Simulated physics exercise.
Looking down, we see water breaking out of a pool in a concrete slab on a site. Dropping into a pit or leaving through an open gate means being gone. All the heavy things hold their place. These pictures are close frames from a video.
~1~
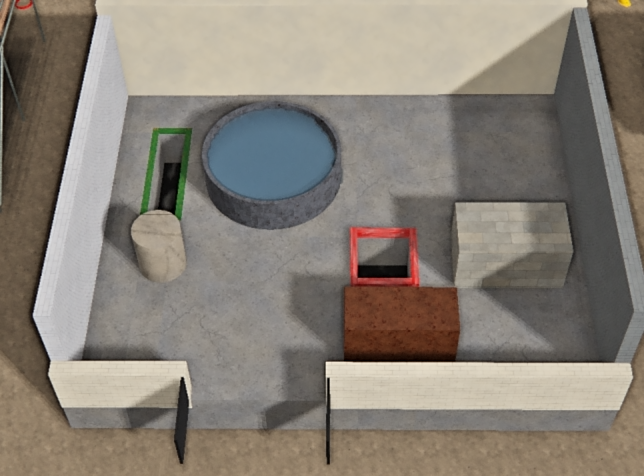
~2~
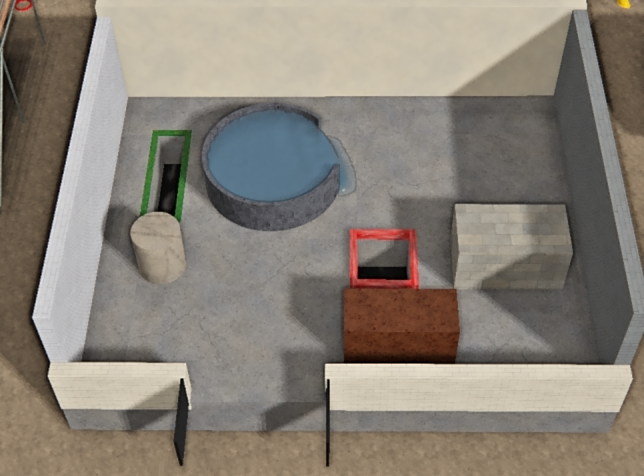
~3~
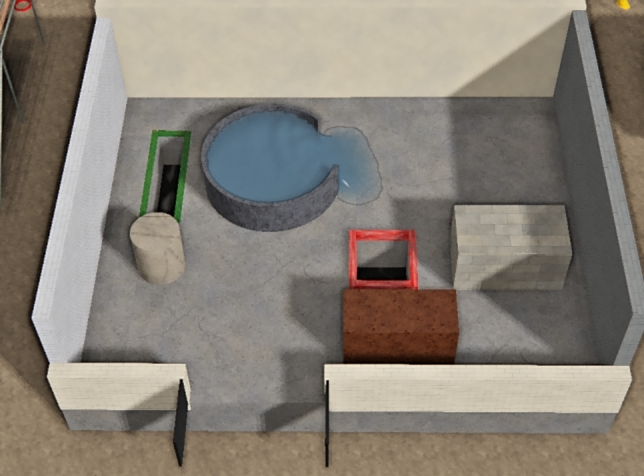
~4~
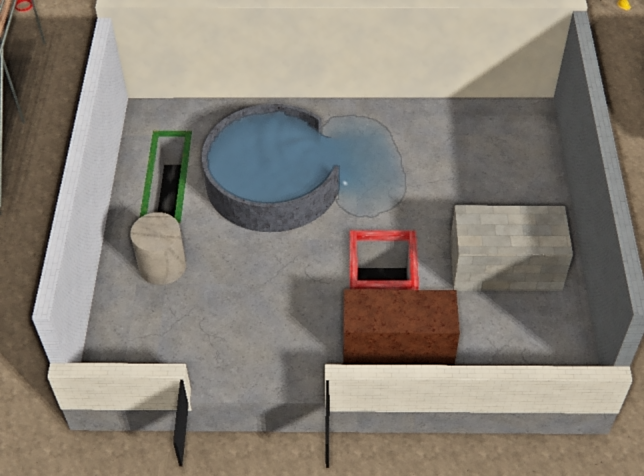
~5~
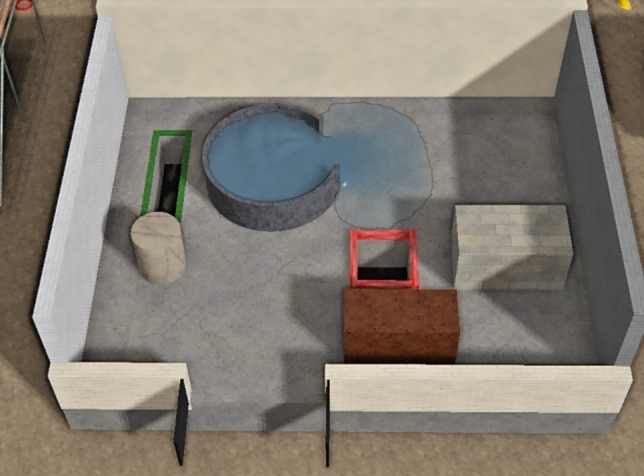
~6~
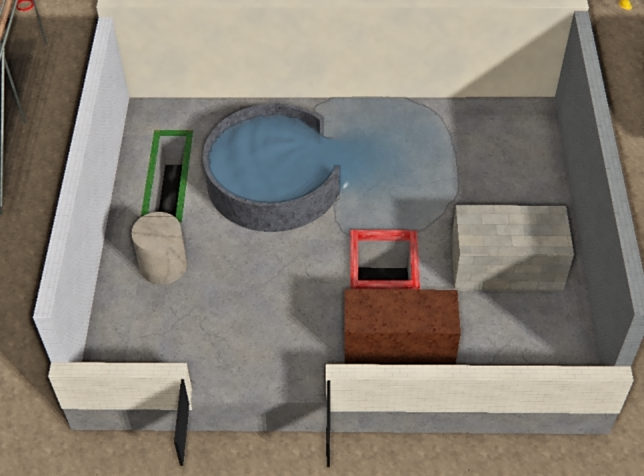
On a walled concrete slab, a round stone tank sits full of still blue water near a green-edged pit, a red-edged pit and several blocks. A gap opens in the tank's right side and water pours out, spreading across the floor in a widening, rounded sheet toward the back wall and the right.
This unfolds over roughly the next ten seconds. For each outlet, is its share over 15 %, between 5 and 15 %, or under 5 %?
The gate never reaches five per cent; the red pit never reaches five per cent; the green pit never reaches five per cent.
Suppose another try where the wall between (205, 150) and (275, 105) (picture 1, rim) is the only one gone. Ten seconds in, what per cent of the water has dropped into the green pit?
For green, it comes to 60 percent.
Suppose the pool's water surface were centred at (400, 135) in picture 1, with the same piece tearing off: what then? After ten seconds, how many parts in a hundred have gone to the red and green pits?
So red takes 2 % and green takes 10 %.
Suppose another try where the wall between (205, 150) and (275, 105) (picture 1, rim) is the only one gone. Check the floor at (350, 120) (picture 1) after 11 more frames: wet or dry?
Check at the given point: Inundated.
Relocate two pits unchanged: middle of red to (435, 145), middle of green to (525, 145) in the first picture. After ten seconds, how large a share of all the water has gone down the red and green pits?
Percentages by pit: Red at 20, green at 35.
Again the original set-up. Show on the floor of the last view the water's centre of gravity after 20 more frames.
The centre of mass sits at about (402, 168).
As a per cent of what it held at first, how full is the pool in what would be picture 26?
Close to 38 in a hundred.
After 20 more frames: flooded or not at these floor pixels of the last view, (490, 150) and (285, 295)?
First spot swamped; second spot spared.
A moment on, water covers 30 % of the floor; the gate 0 %, the red pit 0 %, the green pit 0 %.
Next, water covers 30 % of the floor; the gate 0 %, the red pit 0 %, the green pit 0 %.
Then, water covers 40 % of the floor; the gate 0 %, the red pit 0 %, the green pit 0 %.
Later, water covers 50 % of the floor; the gate 0 %, the red pit 1 %, the green pit 0 %.
In the end, water covers 85 % of the floor; the gate 1 %, the red pit 1 %, the green pit 1 %.
